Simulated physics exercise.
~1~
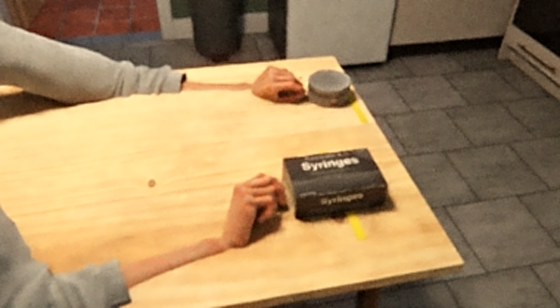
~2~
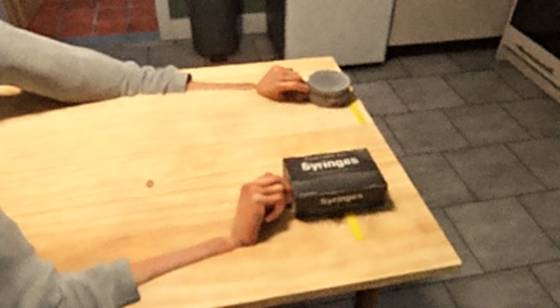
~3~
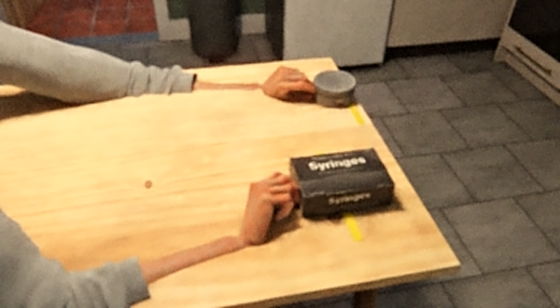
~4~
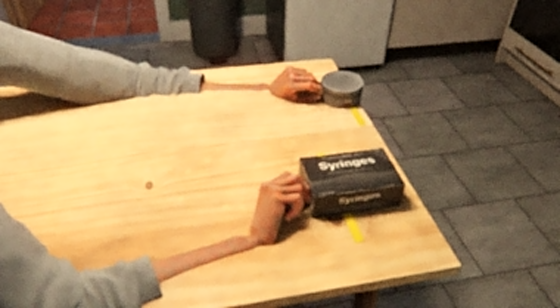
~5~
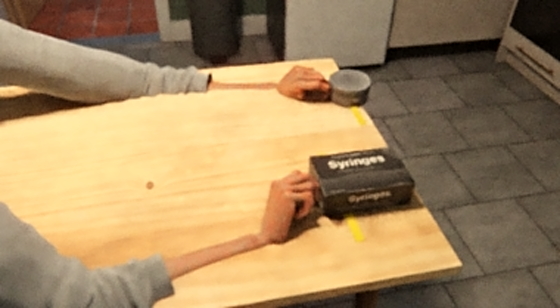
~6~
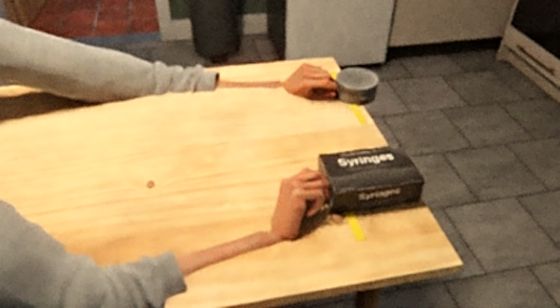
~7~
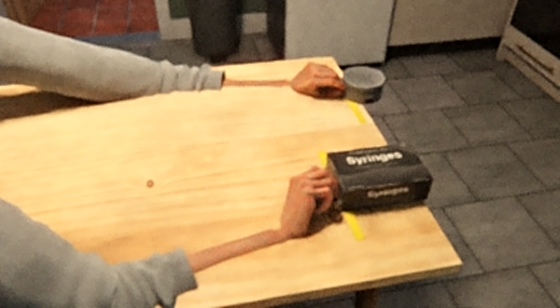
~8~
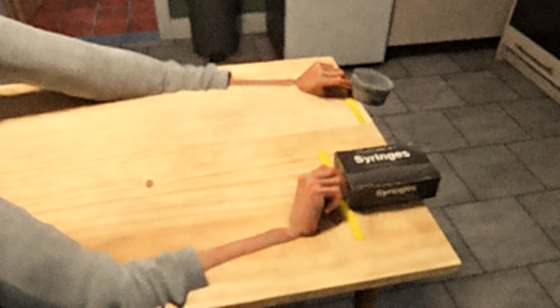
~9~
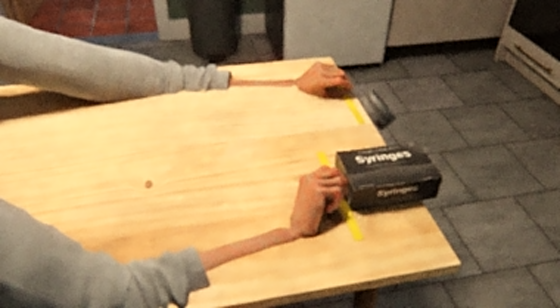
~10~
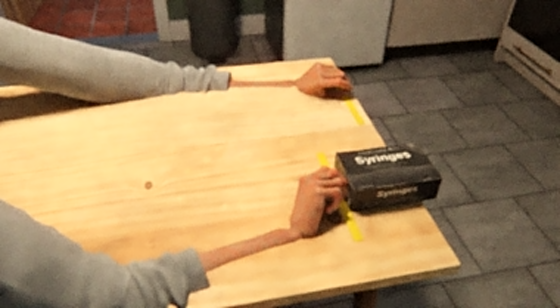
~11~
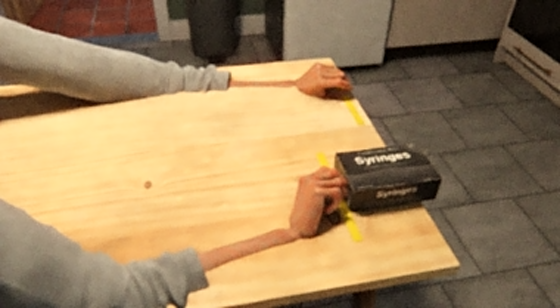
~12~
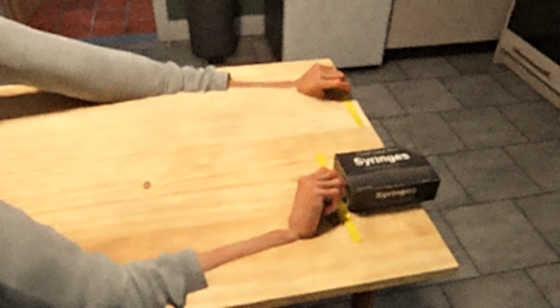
We see two hands on a wooden table pushing a small round grey tub and a black box labelled Syringes rightward past strips of yellow tape; the tub tips over the edge and drops out of sight, while the box stays on the table beside the still hand.
